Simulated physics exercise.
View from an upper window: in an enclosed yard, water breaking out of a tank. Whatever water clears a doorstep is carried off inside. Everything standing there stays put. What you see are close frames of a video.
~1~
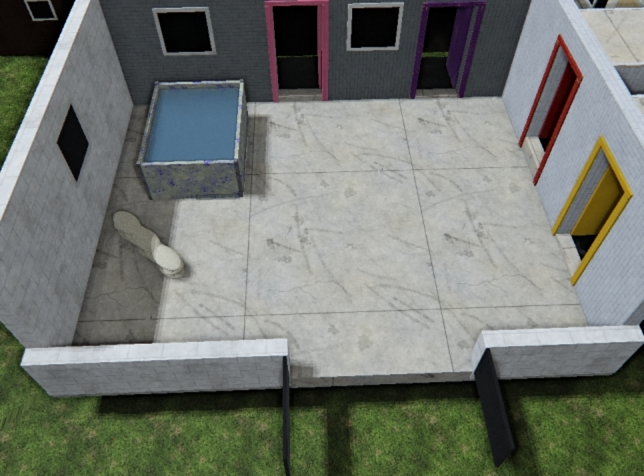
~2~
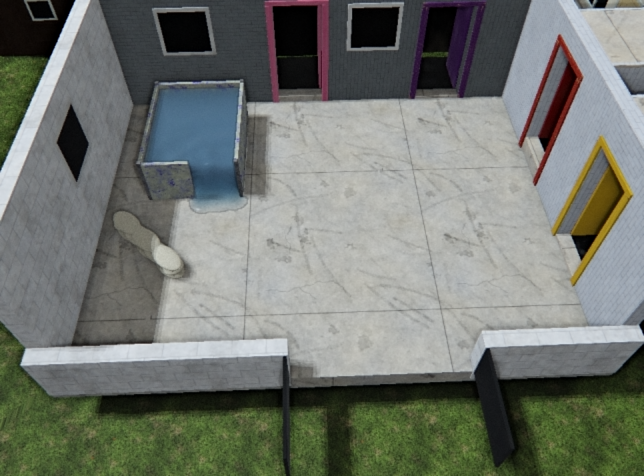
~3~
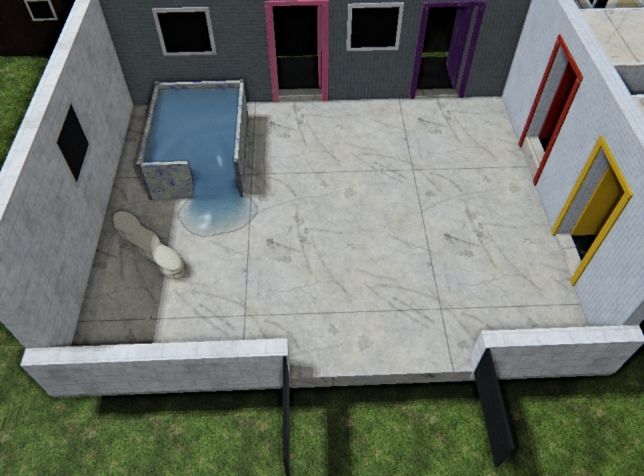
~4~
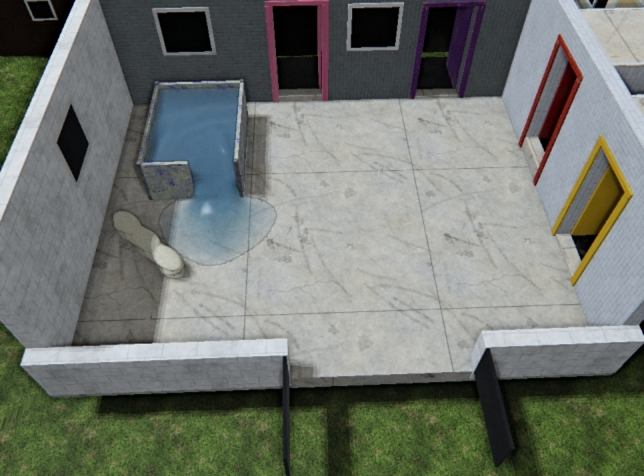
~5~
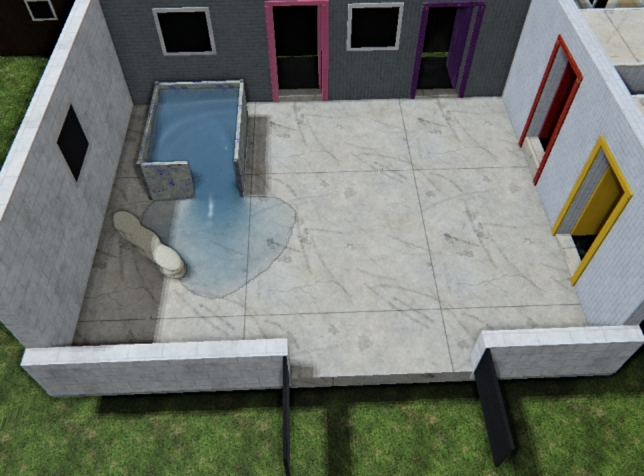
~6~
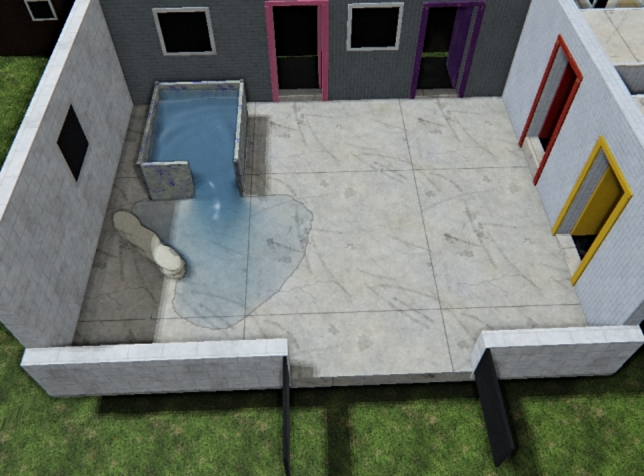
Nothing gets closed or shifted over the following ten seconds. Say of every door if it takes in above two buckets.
The yellow door sees no more than two buckets come in; the pink door sees no more than two buckets come in; the purple door sees no more than two buckets come in; the red door sees no more than two buckets come in.
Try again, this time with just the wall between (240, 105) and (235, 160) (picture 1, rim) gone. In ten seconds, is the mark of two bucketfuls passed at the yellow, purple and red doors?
Outcome - yellow door: Past the mark, purple door: Past the mark, red door: Short of the mark.
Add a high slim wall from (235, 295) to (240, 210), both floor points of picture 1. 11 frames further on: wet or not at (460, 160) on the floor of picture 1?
My call for that spot - nothing there.
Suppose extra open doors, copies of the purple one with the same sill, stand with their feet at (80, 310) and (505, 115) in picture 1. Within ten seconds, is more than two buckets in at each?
Result, in order - first ends up higher; second ends up lower.
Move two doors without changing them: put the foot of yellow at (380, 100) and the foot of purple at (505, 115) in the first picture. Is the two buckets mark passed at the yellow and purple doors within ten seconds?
My reading: Yellow stays within the limit, purple stays within the limit.
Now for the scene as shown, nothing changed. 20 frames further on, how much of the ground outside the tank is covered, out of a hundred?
Estimated share: About 40 %.
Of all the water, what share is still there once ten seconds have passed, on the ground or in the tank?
I make it 72 per cent.
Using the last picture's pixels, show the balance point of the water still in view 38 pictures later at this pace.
The water centres close to (253, 235).
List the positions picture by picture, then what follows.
Still water in the tank at (195, 123), in the first picture.
The front is at (245, 199), out from the gap at (216, 183), in the second picture.
The front is at (201, 232), out from the gap at (216, 185), in the third picture.
Water pours out at (216, 186) and has run to (201, 260), in the fourth picture.
The front is at (220, 294), out from the gap at (216, 186), in the fifth picture.
Water pours out at (216, 186) and has run to (222, 324), in the sixth picture.
A moment on, water covers 25 % of the floor; the yellow door not reached, the pink door not reached, the purple door not reached, the red door not reached.
Next, water covers 35 % of the floor; the yellow door not reached, the pink door not reached, the purple door not reached, the red door not reached.
Then, water covers 40 % of the floor; the yellow door not reached, the pink door not reached, the purple door not reached, the red door not reached.
Later, water covers 55 % of the floor; the yellow door wet at the sill, nothing in, the pink door not reached, the purple door not reached, the red door wet at the sill, nothing in.
In the end, water covers 80 % of the floor; the yellow door under two buckets in, the pink door wet at the sill, nothing in, the purple door wet at the sill, nothing in, the red door wet at the sill, nothing in.
